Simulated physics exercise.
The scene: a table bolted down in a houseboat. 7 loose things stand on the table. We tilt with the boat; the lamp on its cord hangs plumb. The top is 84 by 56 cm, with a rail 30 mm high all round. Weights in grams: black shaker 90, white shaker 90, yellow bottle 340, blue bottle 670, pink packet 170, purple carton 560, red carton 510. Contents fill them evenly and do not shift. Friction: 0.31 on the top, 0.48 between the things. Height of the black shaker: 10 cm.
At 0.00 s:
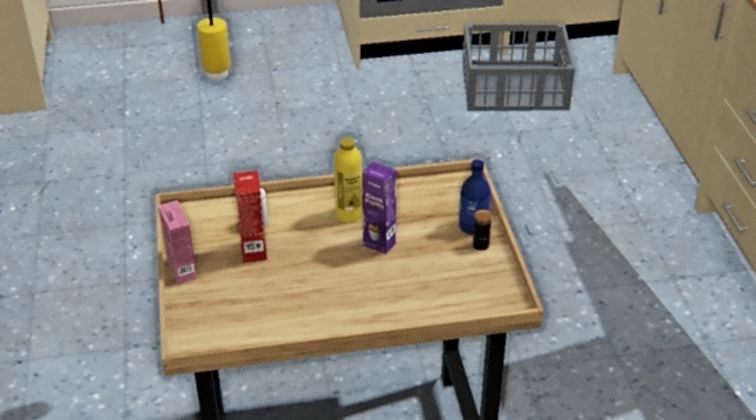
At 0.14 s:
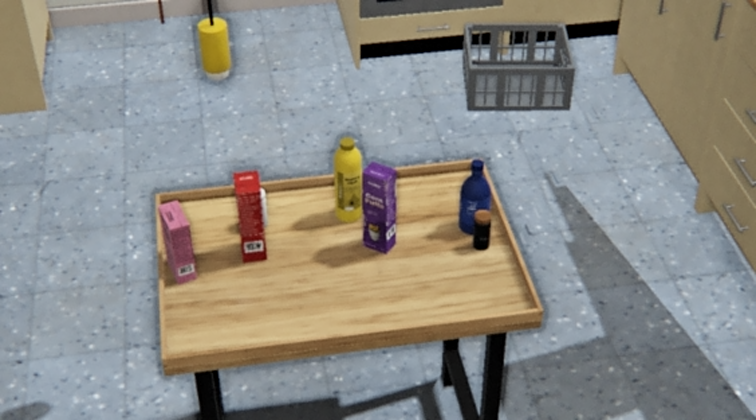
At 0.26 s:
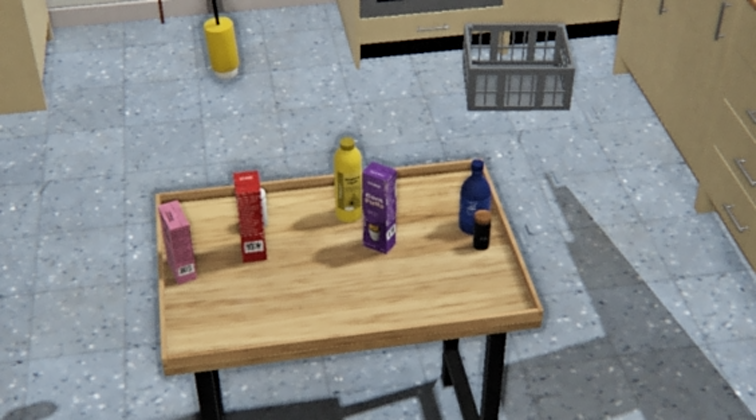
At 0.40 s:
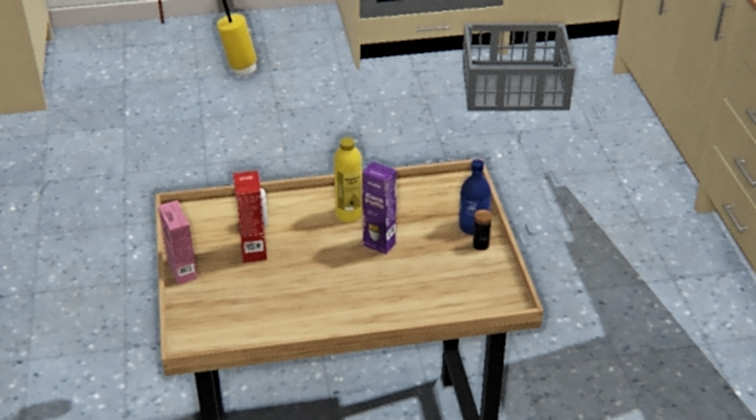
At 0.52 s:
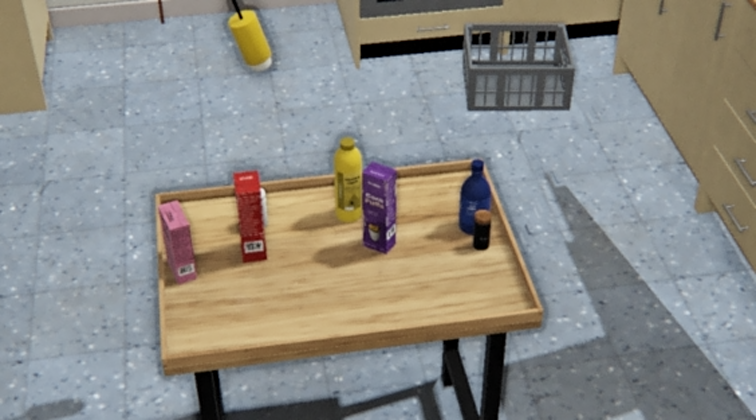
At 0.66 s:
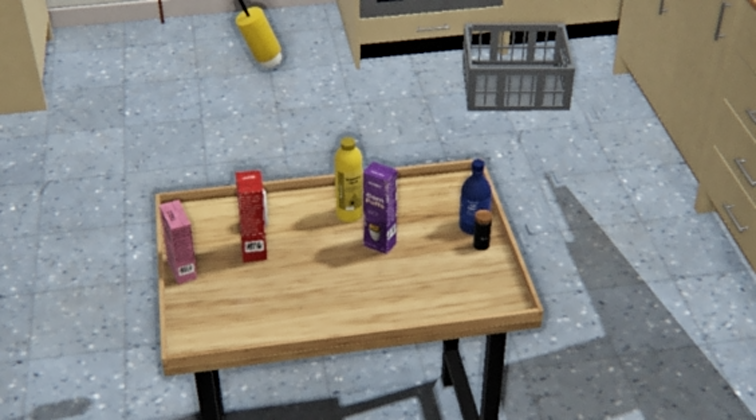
Yellow lamp on a cord hanging still, then swinging slightly right, behind cartons and bottles standing still on a wooden table.
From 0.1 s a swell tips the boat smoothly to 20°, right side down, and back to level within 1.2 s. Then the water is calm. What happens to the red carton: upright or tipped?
The red carton falls over.
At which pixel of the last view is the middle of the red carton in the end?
Around (328, 233).
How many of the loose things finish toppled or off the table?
2 of them.
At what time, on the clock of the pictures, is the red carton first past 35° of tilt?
Near 0.9 s.
Around 0.86 s, heel 17°, right side down; red carton tipped 20° against what carries it near (267, 214); pink packet tipped 19° against what carries it; yellow bottle shifted 2 cm.
Around 0.96 s, heel 12°, right side down; red carton tipped 46° against what carries it near (288, 217); pink packet tipped 47° against what carries it; yellow bottle shifted 2 cm.
Around 1.06 s, heel 7°, right side down; red carton on its side near (316, 236); pink packet tipped 74° against what carries it; purple carton shifted 3 cm.
Around 1.16 s, heel 3°, right side down; red carton on its side near (327, 233); pink packet on its side; purple carton shifted 3 cm.
Finally (1.8 s), on their side or leaning hard on the table, pink packet and red carton; the other 5 still in place (within 5 cm). In the last view, red carton near (328, 233).
